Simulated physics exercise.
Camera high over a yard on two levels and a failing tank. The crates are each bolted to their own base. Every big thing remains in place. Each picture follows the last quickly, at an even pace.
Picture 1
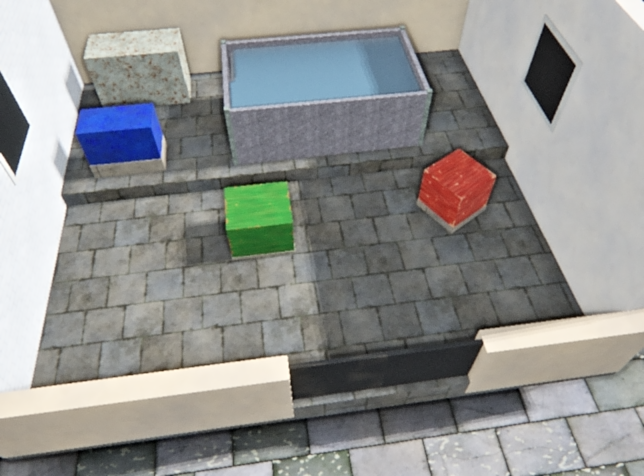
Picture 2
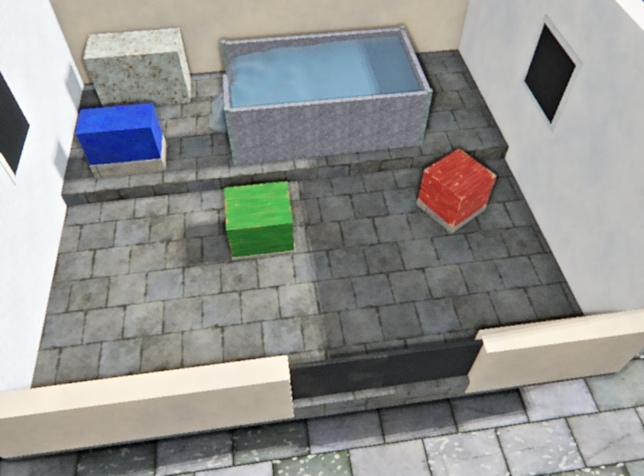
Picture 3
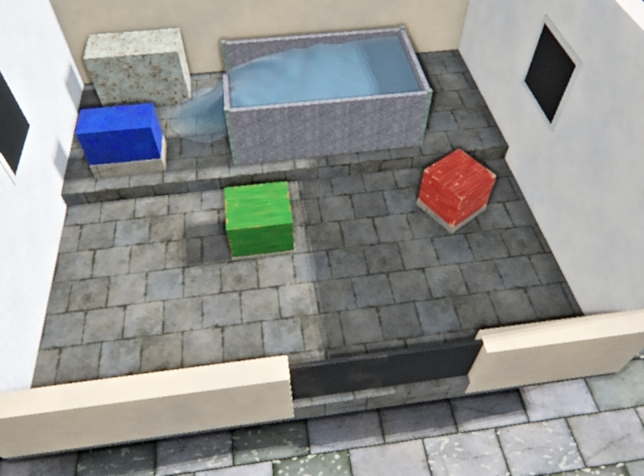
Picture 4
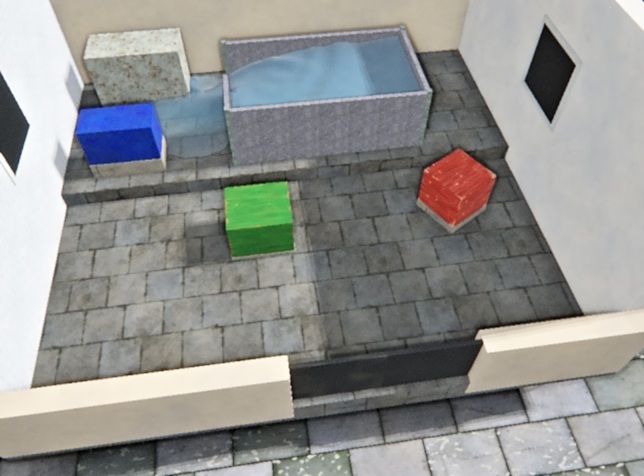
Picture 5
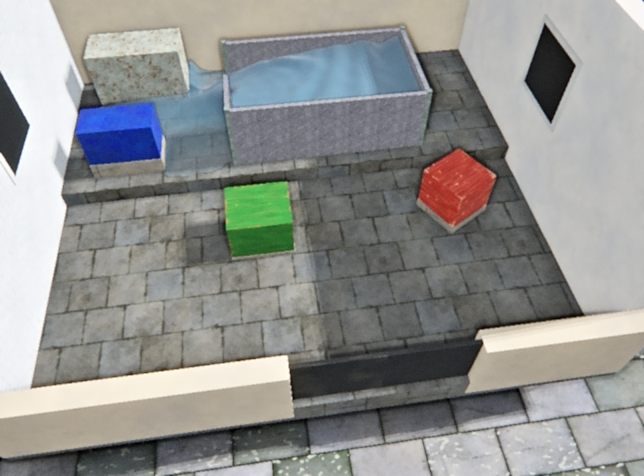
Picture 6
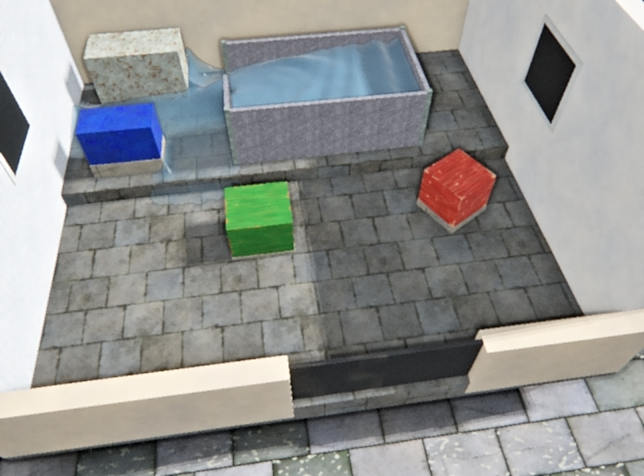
The video shows a walled, paved yard on two levels from above as water pours out of the left side of an open tank and spreads across the upper level toward the pale speckled block and the blue block.
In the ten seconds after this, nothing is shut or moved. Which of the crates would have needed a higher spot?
The green crate is going to get water on it; the red crate is going to get water on it; the blue crate is going to get water on it.
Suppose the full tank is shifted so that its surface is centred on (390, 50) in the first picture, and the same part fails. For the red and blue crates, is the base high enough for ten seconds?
Red flooded, blue flooded.
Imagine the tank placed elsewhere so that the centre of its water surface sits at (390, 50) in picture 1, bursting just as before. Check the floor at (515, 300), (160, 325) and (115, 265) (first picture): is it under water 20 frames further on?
The first spot is not reached, the second inundated, and the third inundated.
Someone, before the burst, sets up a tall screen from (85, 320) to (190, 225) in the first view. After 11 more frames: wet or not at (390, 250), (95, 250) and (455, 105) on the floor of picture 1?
As listed: No water, awash, clear.
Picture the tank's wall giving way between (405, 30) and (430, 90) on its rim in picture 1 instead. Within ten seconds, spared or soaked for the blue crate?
As far as I can tell, the blue one stays clear.
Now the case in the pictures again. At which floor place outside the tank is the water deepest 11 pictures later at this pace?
Deepest spot: Around (96, 84).
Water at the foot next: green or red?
The one in green.
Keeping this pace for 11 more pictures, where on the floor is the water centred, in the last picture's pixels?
That puts it at around (243, 123).
A moment on, water covers 25 % of the floor; the green crate water round its plinth, the red crate not reached, the blue crate water round its plinth.
Next, water covers 40 % of the floor; the green crate water round its plinth, the red crate not reached, the blue crate water round its plinth.
Then, water covers 55 % of the floor; the green crate water round its plinth, the red crate not reached, the blue crate water round its plinth.
Later, water covers 95 % of the floor; the green crate water round its plinth, the red crate water round its plinth, the blue crate water round its plinth.
In the end, water covers 100 % of the floor; the green crate was topped, the red crate was topped, the blue crate was topped.
